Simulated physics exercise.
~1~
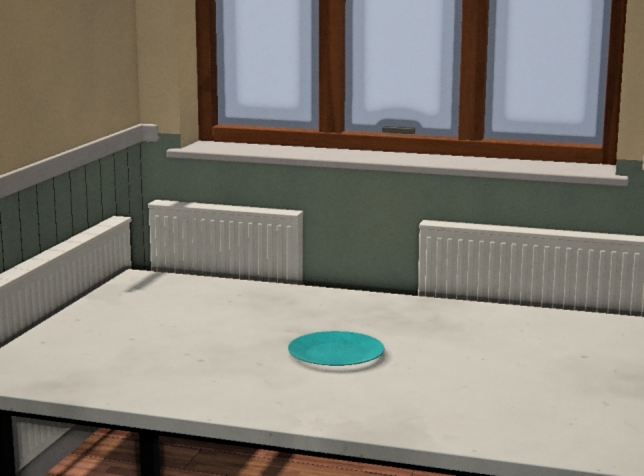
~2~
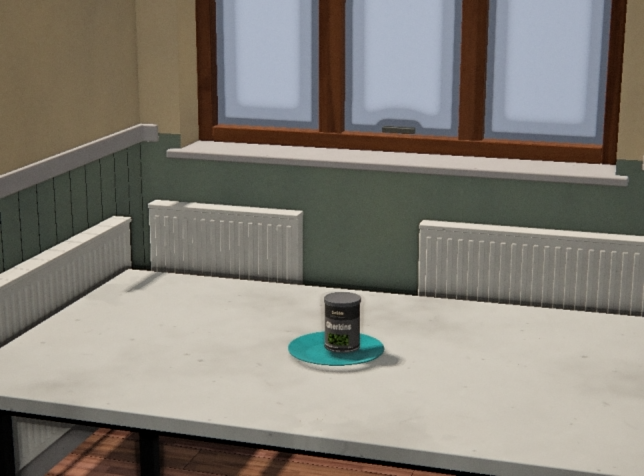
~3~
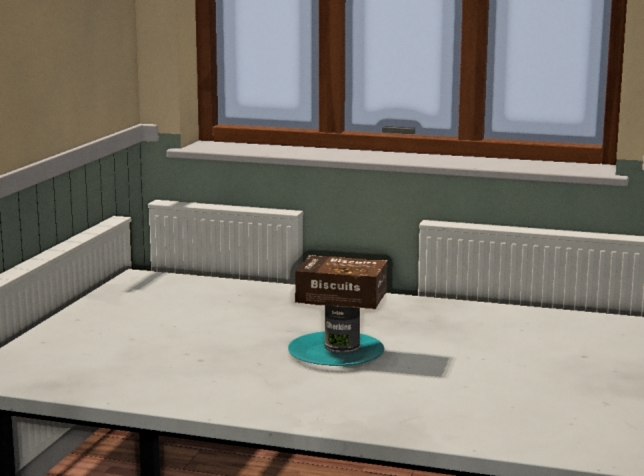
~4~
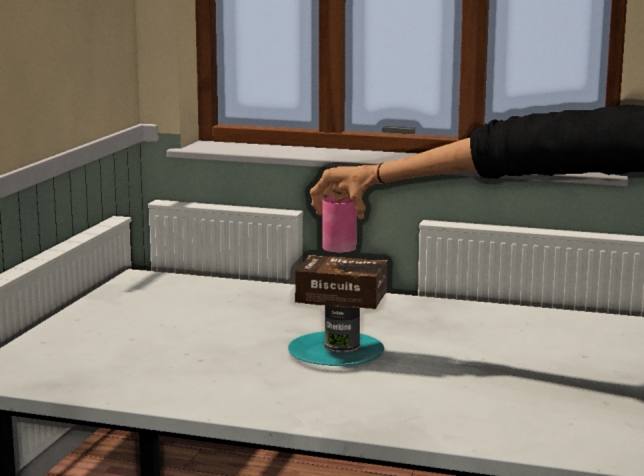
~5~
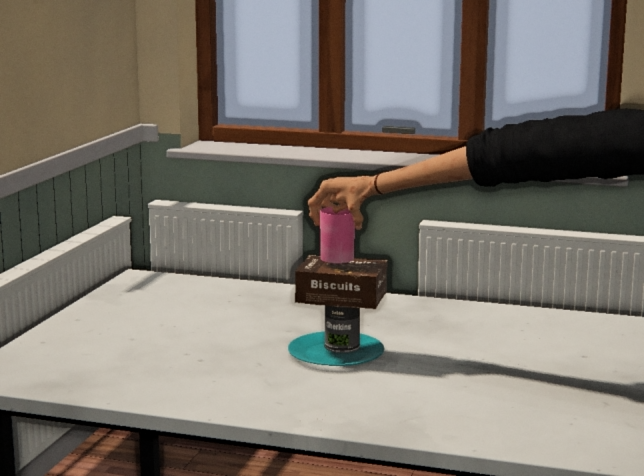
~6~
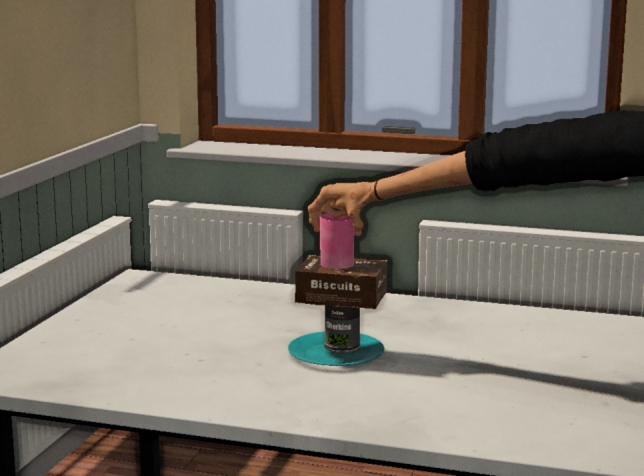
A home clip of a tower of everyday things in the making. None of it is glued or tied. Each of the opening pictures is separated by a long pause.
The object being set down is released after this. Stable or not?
It stays balanced.
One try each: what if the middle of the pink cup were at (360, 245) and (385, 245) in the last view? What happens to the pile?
It survives the first time and caves in the second time.
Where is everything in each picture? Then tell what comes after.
In the first picture, the last thing is not in view yet.
In the second picture, the last thing is not in view yet; grey tin (342, 322).
In the third picture, the last thing is not in view yet; turquoise plate (336, 351).
In the fourth picture, still above its spot; pink cup (340, 224); brown box (342, 282).
In the fifth picture, still above its spot; pink cup (337, 235); grey tin (342, 322).
In the sixth picture, set down, still held; pink cup (337, 241); turquoise plate (336, 351).
Then, 0.70 s after the last picture, things are still on the move.
Then, 1.60 s after the last picture, nothing has stirred.
Then, 2.50 s after the last picture, pink cup resting near (337, 241).
At rest, all 4 in place. Seen from the same camera at the end, pink cup near (337, 241). The pile holds.
